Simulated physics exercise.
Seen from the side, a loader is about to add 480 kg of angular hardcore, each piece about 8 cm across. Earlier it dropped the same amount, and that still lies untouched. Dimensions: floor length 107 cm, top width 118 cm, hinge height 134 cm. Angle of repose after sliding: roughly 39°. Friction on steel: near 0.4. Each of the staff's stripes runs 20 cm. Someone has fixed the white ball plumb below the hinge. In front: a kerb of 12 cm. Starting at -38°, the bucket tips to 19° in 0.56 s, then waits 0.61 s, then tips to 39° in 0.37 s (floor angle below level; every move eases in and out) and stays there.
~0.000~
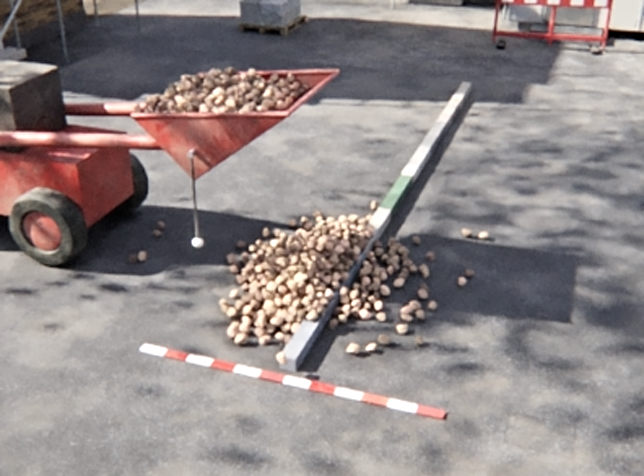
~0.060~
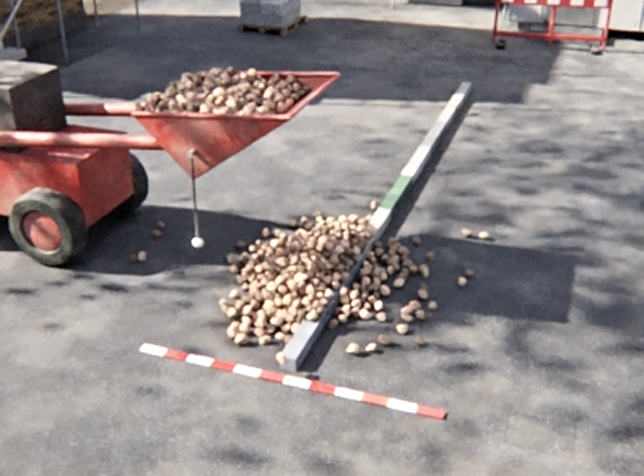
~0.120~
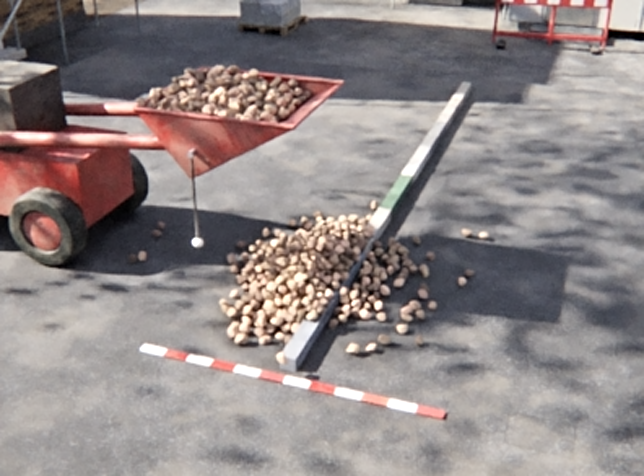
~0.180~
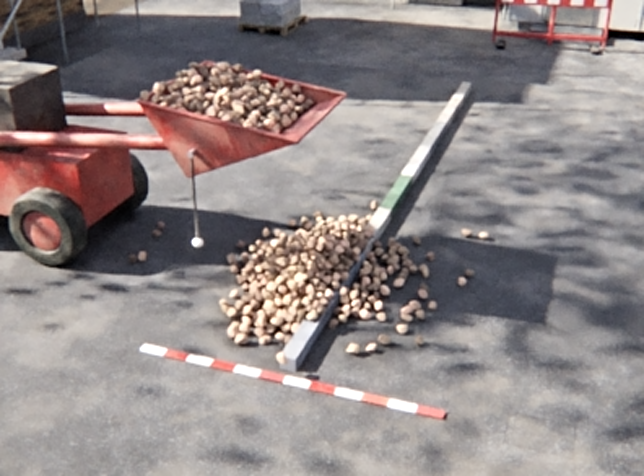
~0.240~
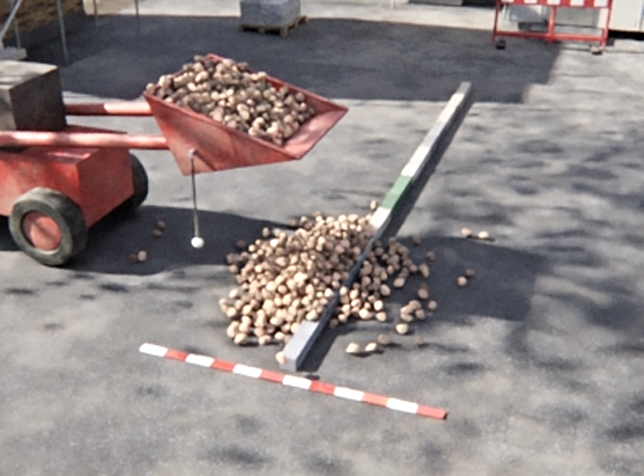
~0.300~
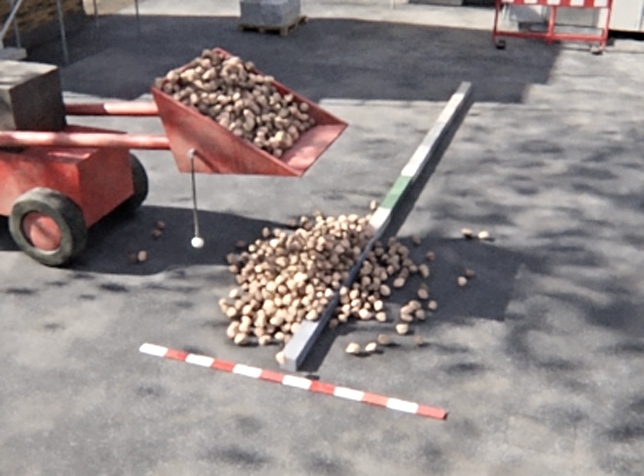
Red loader bucket slowly tilting down to the right, stones shifting inside it, beside a still heap lying across a kerb.
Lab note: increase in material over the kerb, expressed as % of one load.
Increase: 44 %.
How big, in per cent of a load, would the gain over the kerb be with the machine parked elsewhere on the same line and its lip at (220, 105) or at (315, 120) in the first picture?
Close to 0 per cent, followed by close to 80 per cent.
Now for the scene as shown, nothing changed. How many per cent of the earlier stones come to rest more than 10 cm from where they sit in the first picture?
Close to 5 in a hundred of them.
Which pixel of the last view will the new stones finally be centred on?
I'd put their centre close to (338, 263).
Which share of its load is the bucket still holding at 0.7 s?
About 100 per cent.
After 0.4 s the floor is at 10°; in per cent of one load, 100 in the bucket, 87 on this side of the kerb, 13 over the kerb; the foremost stones are at (449, 282).
After 0.7 s the floor is at 19°; in per cent of one load, 100 in the bucket, 87 on this side of the kerb, 13 over the kerb; the foremost stones are at (449, 282).
After 2.0 s the floor is at 39°; in per cent of one load, 21 in the bucket, 136 on this side of the kerb, 43 over the kerb; the foremost stones are at (462, 288).
After 4.8 s the floor is at 39°; in per cent of one load, 0 in the bucket, 142 on this side of the kerb, 58 over the kerb; the foremost stones are at (465, 286). Net gain over the kerb, 44.
